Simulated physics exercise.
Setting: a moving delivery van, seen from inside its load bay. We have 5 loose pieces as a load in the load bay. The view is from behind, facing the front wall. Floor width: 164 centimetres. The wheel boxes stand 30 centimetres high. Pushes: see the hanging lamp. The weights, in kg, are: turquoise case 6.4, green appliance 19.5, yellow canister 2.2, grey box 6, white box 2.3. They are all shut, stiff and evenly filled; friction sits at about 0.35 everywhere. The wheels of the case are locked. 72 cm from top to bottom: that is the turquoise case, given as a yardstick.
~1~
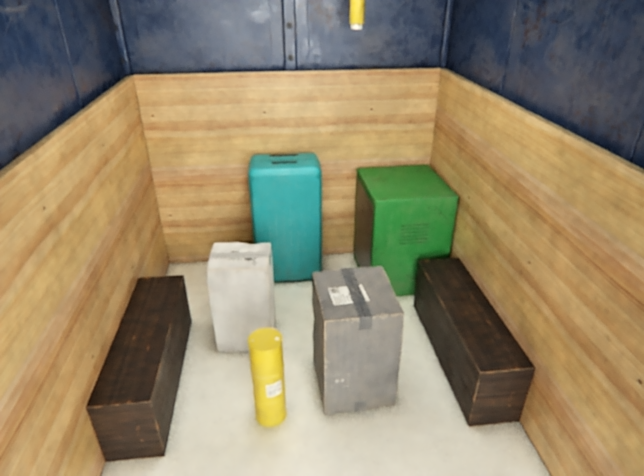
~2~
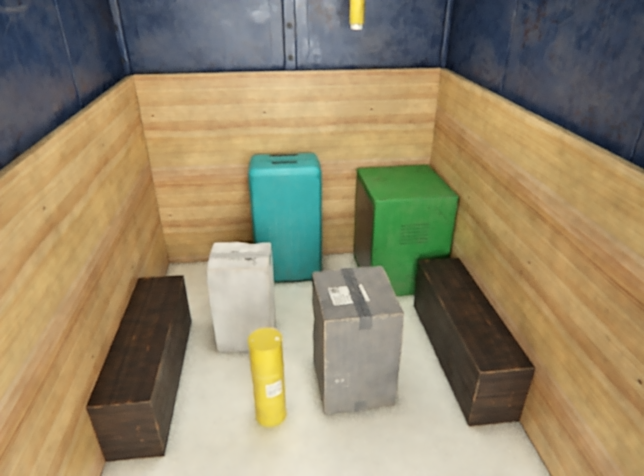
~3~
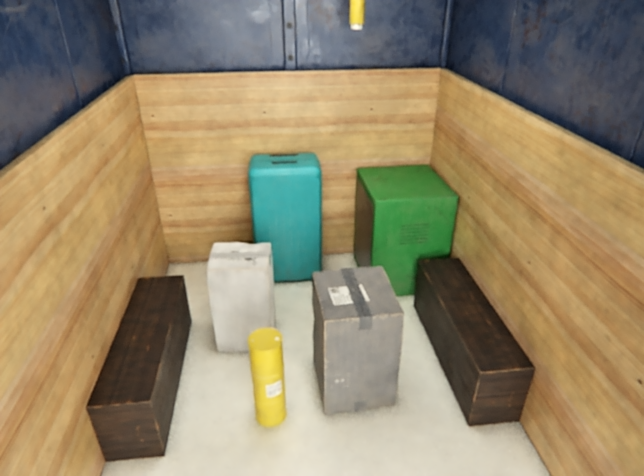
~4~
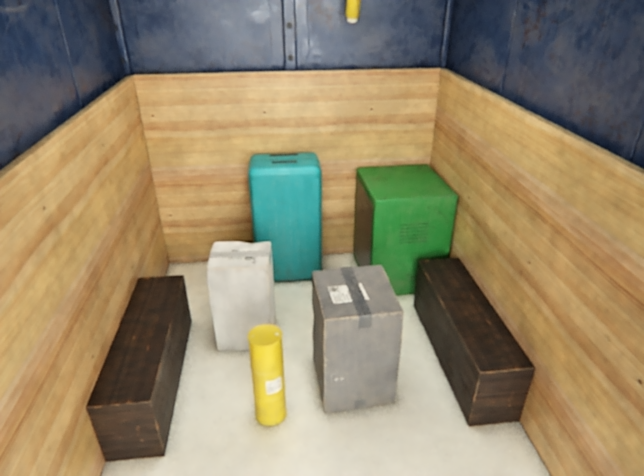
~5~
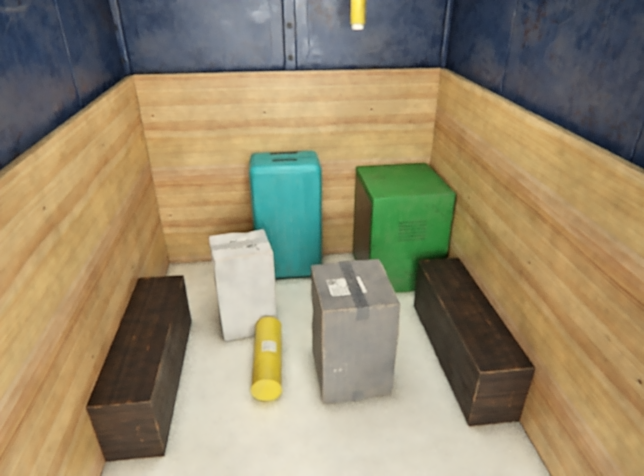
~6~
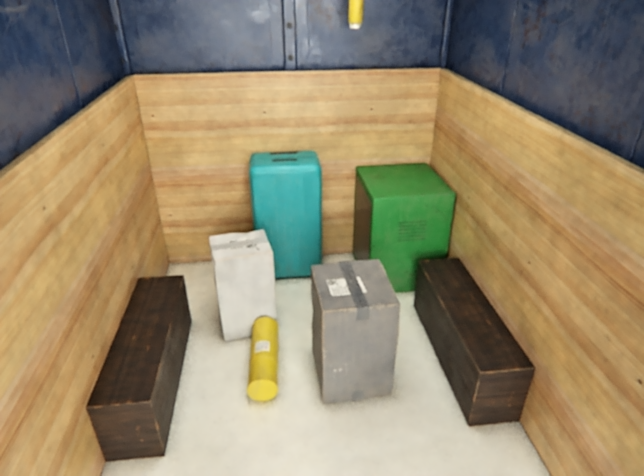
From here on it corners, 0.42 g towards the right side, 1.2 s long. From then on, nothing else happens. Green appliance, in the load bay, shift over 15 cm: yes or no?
No.
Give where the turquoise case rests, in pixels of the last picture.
It ends up near (328, 214).
Then, 0.60 s past the last view, push 0.42 g right; green appliance shifted 4 cm near (400, 227); yellow canister on its side; white box shifted 11 cm.
Then, 0.90 s past the last view, push 0.42 g right; green appliance shifted 4 cm near (400, 227); yellow canister on its side; grey box shifted 19 cm.
Then, 1.10 s past the last view, push 0.34 g right; green appliance shifted 4 cm near (400, 227); yellow canister on its side; grey box shifted 28 cm.
Finally, on their side or leaning hard in the load bay, yellow canister; not toppled but over 15 cm from the start, turquoise case, grey box and white box; the last one still in place (within 15 cm). In the last view, green appliance near (401, 227).
